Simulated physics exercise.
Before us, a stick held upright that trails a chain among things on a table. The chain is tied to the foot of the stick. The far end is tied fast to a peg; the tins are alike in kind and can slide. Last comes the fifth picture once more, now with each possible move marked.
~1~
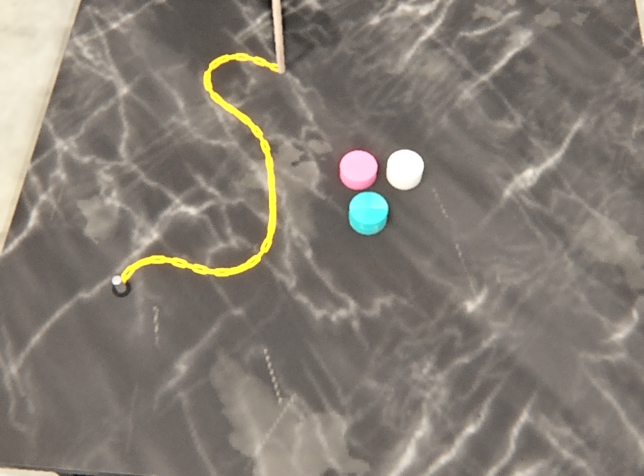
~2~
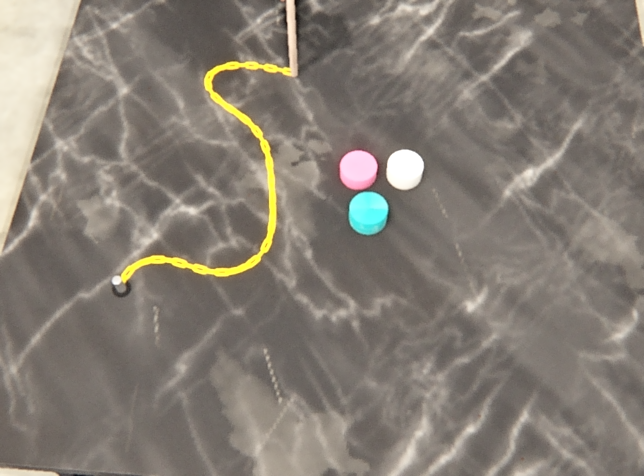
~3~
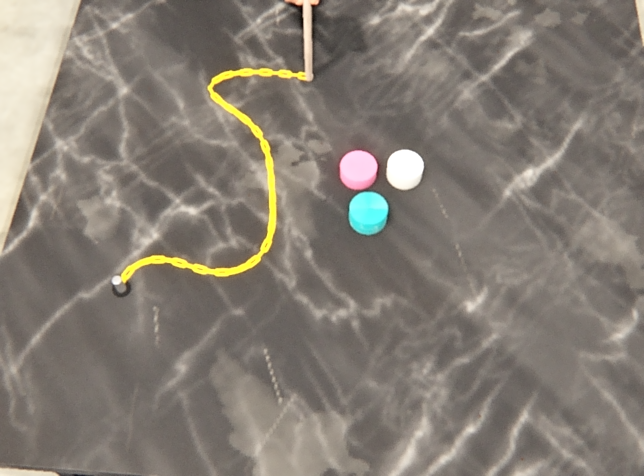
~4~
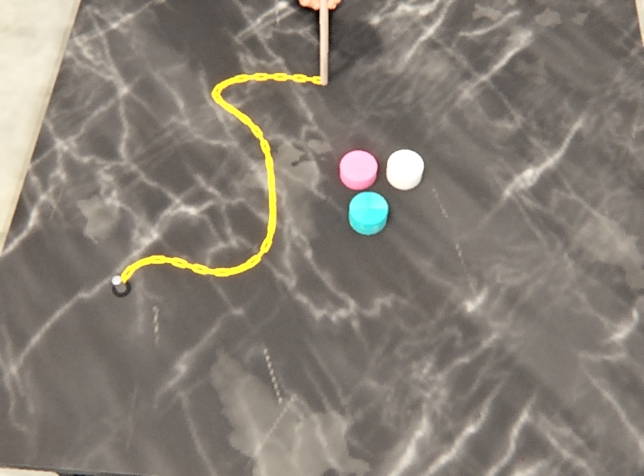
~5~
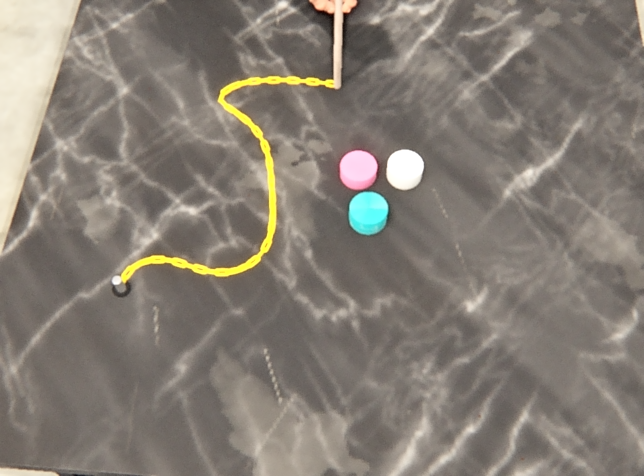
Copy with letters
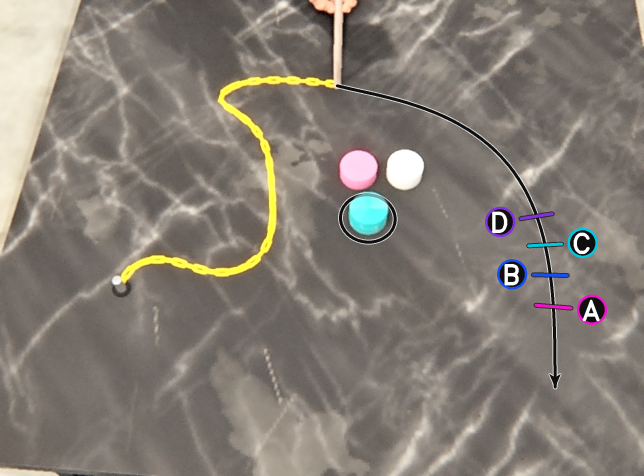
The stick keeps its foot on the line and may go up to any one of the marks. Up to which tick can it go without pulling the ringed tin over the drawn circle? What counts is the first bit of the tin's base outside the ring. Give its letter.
The farthest safe stop is A.
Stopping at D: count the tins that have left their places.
The count is none.
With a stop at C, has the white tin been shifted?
No.
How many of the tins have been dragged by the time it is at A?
Two.
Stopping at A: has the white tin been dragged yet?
Yes.
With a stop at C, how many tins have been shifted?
The count is none.
On the marked copy, A at (553, 307); B at (550, 275); C at (545, 245); D at (537, 216); the ring at (368, 218); the route from (337, 86) via (519, 180) to (555, 387).
Following A. Soon after the start, foot of the stick (451, 121); turquoise tin (368, 213).
Later, foot of the stick (531, 204); turquoise tin (368, 213).
In the end, foot of the stick (553, 307); pink tin (362, 184); white tin (397, 189); turquoise tin (368, 214); the turquoise tin is still in its ring.
As for the rest, B is safe but short; C is safe but short; D is safe but short.
